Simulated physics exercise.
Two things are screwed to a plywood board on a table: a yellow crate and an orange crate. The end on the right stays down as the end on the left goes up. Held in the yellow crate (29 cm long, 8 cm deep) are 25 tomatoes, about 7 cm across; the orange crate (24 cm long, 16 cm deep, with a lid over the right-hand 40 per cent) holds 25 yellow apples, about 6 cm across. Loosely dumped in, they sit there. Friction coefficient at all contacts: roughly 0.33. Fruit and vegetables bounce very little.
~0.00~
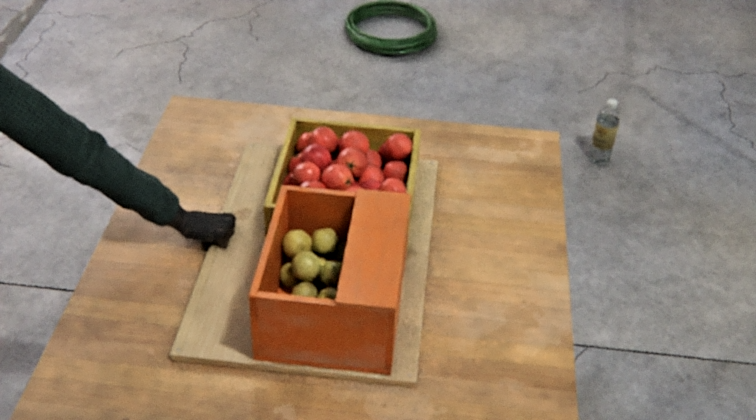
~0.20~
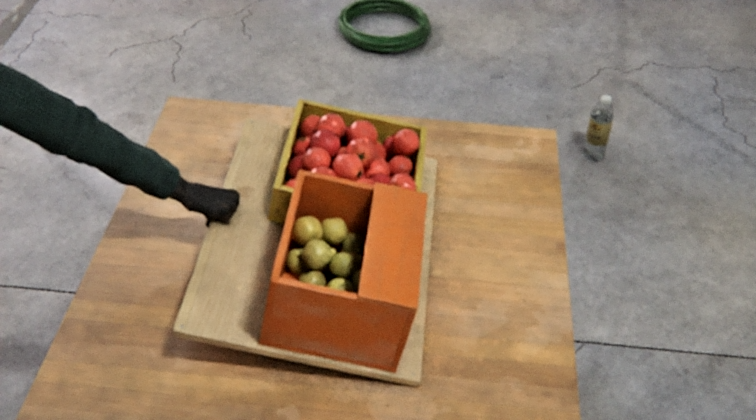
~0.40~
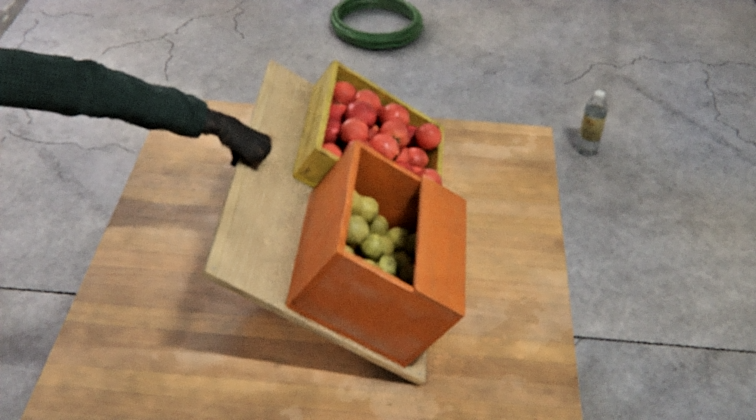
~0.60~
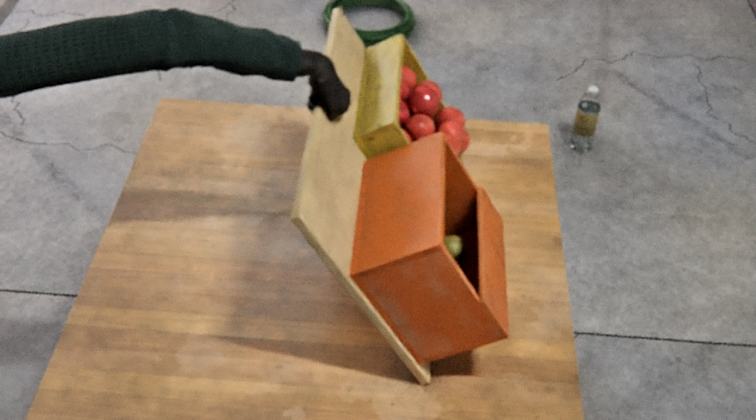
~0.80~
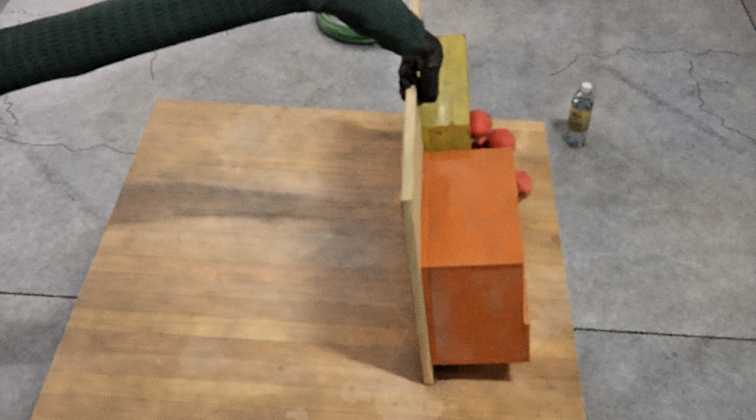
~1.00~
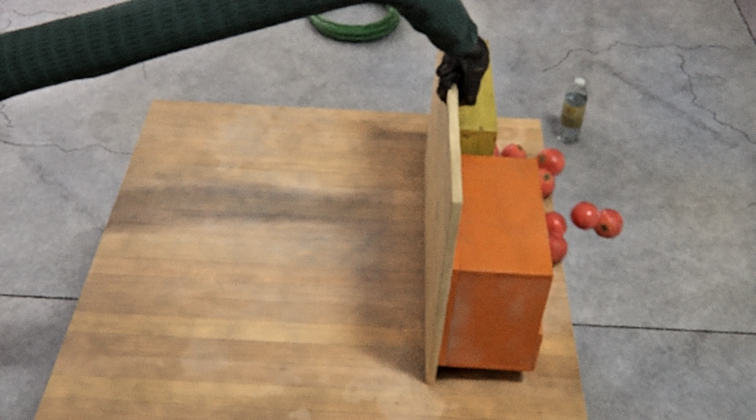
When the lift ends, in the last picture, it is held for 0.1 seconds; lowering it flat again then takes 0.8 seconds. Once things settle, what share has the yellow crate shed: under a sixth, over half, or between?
It spills beyond half.
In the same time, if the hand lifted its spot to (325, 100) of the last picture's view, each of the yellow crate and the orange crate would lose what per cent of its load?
In that setup the yellow crate sheds 20 per cent of its load, while the orange crate sheds 0 per cent.
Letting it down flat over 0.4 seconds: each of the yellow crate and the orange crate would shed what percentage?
In that case yellow crate 80 %, orange crate 0 %.
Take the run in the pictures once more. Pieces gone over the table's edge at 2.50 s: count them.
It comes to near 14.
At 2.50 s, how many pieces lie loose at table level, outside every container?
The count is about 6.
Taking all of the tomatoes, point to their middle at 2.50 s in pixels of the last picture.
(543, 390).
After 1.24 s, tilt 84°; the yellow crate is down by 20 of 25 and the orange crate has all 25.
After 1.54 s, tilt 39°; the yellow crate is down by 20 of 25 and the orange crate has all 25.
After 1.96 s, tilt 0°; the yellow crate is down by 20 of 25 and the orange crate has all 25.
When it is over (at 2.50 s), the yellow crate is down by 20 of 25 and the orange crate has all 25. Asked share, 20 of 25, 80 per cent.
